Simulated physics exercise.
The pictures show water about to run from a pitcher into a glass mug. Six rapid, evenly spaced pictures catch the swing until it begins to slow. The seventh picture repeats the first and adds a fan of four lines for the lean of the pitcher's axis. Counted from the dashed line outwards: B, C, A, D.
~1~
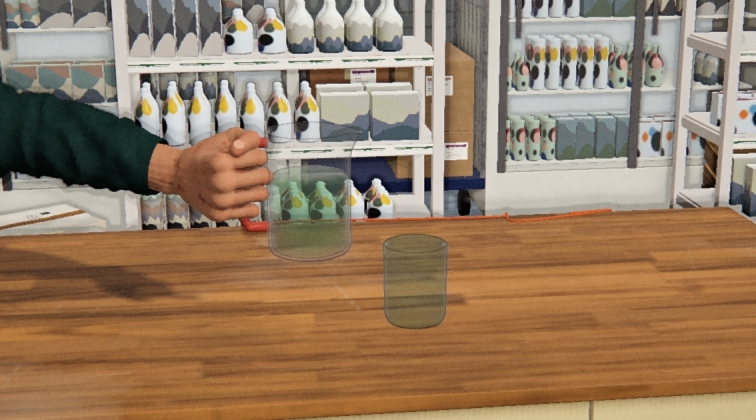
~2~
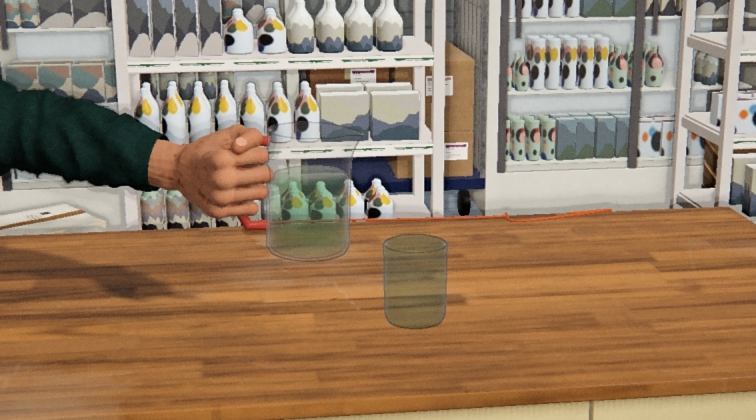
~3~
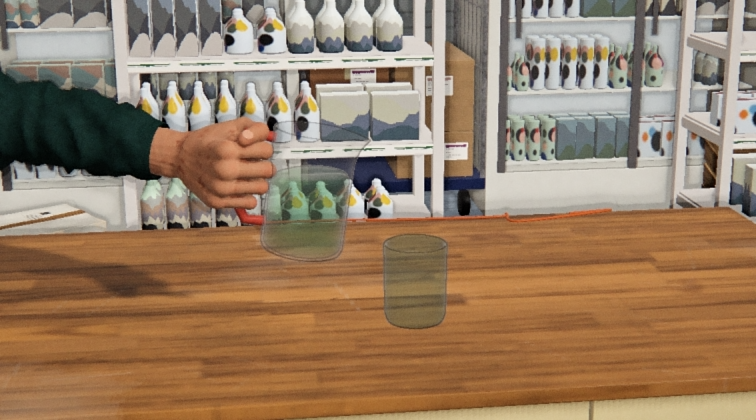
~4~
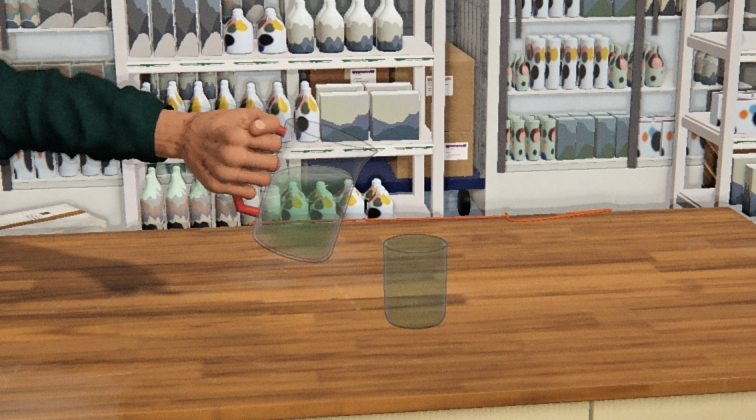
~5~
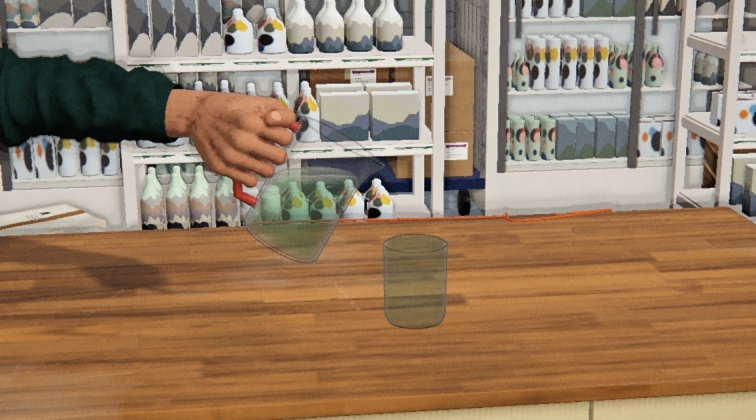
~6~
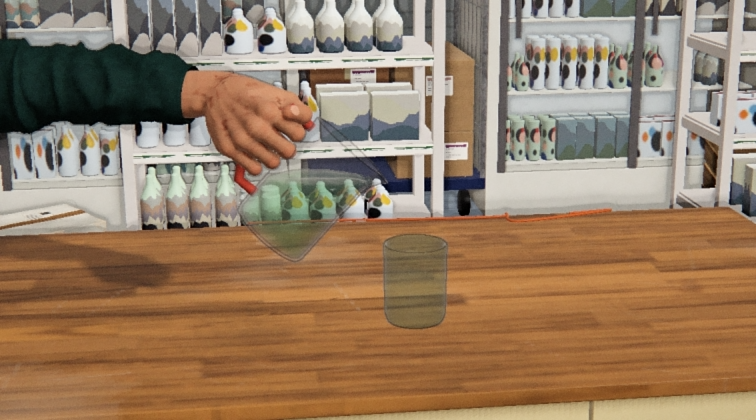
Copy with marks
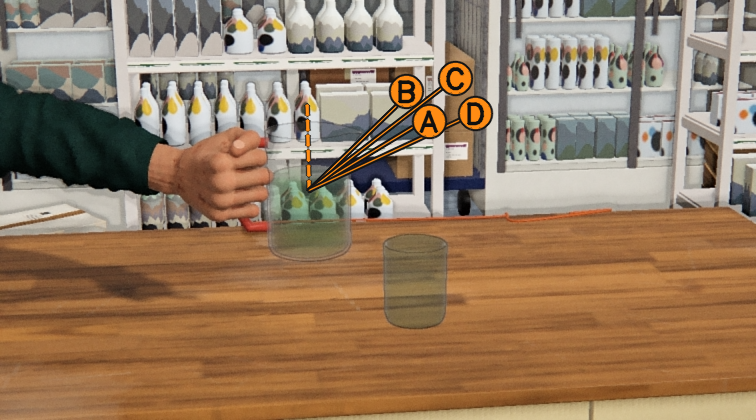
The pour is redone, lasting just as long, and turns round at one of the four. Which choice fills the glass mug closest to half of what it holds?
The answer is line D.
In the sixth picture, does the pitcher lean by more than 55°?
No.
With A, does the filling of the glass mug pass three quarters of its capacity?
No, it does not.
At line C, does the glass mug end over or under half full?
Under half.
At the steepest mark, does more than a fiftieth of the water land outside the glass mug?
No.
On the marked copy, A at (412, 127); B at (396, 106); C at (441, 88); D at (460, 119).
If A is chosen, the glass mug ends with about 27 % of what it can hold.
If B is chosen, the glass mug ends with about 3 % of what it can hold.
If C is chosen, the glass mug ends with about 12 % of what it can hold.
If D is chosen, the glass mug ends with about 48 % of what it can hold.
